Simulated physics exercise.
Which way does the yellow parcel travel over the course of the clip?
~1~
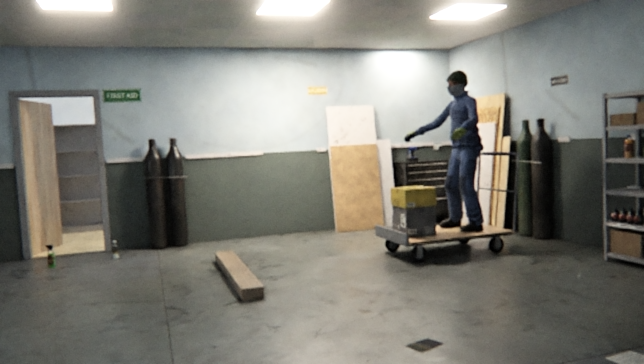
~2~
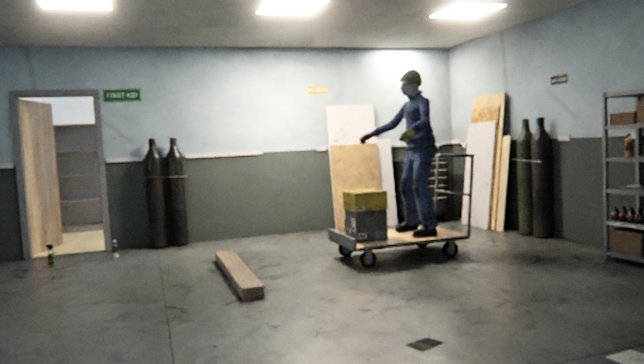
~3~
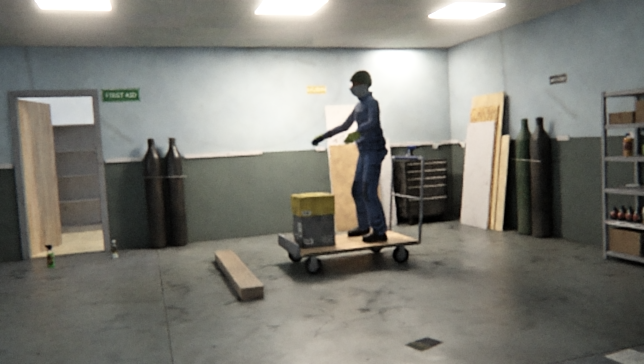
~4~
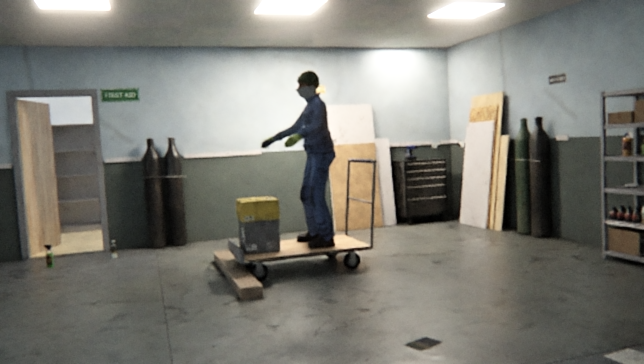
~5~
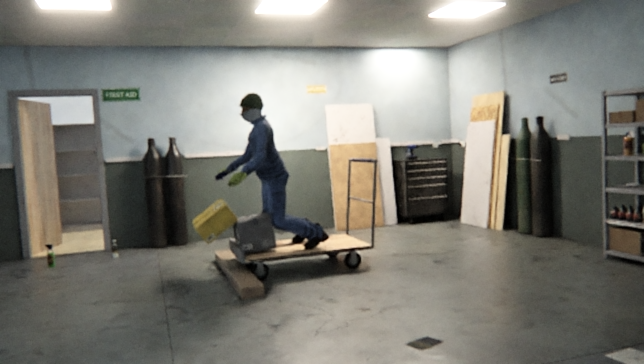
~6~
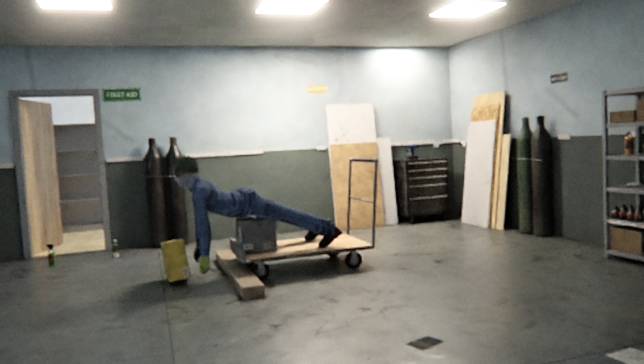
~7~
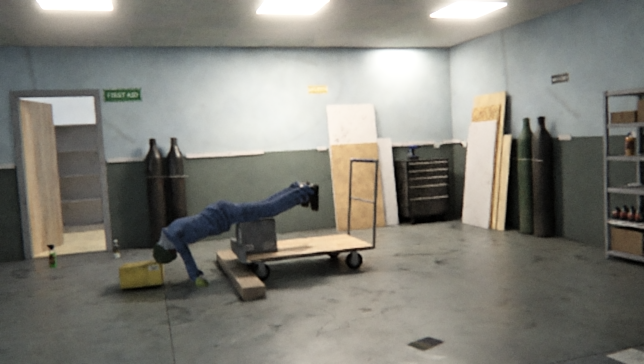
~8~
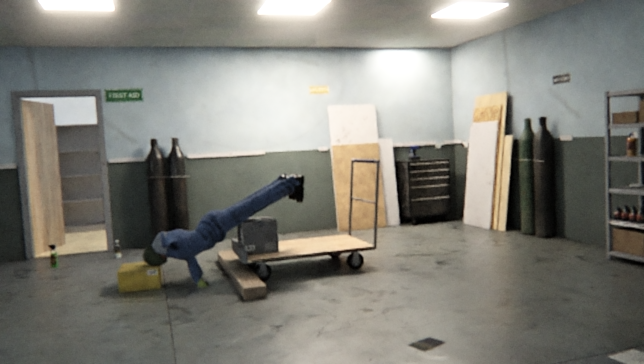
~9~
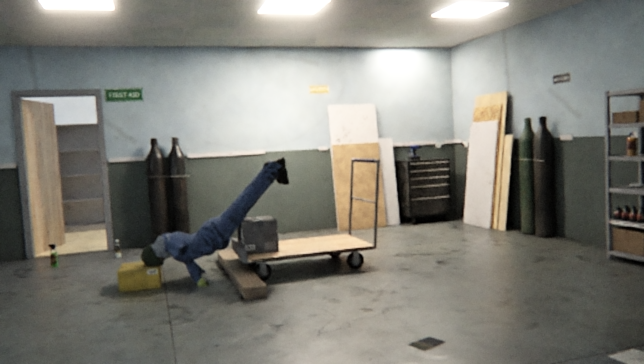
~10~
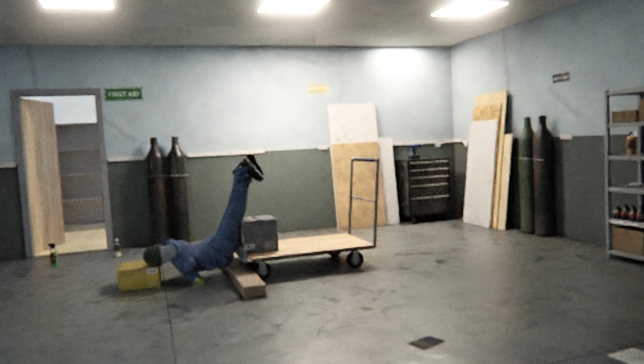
The yellow parcel moves to the left, first riding on the trolley and then tumbling off its front onto the floor.
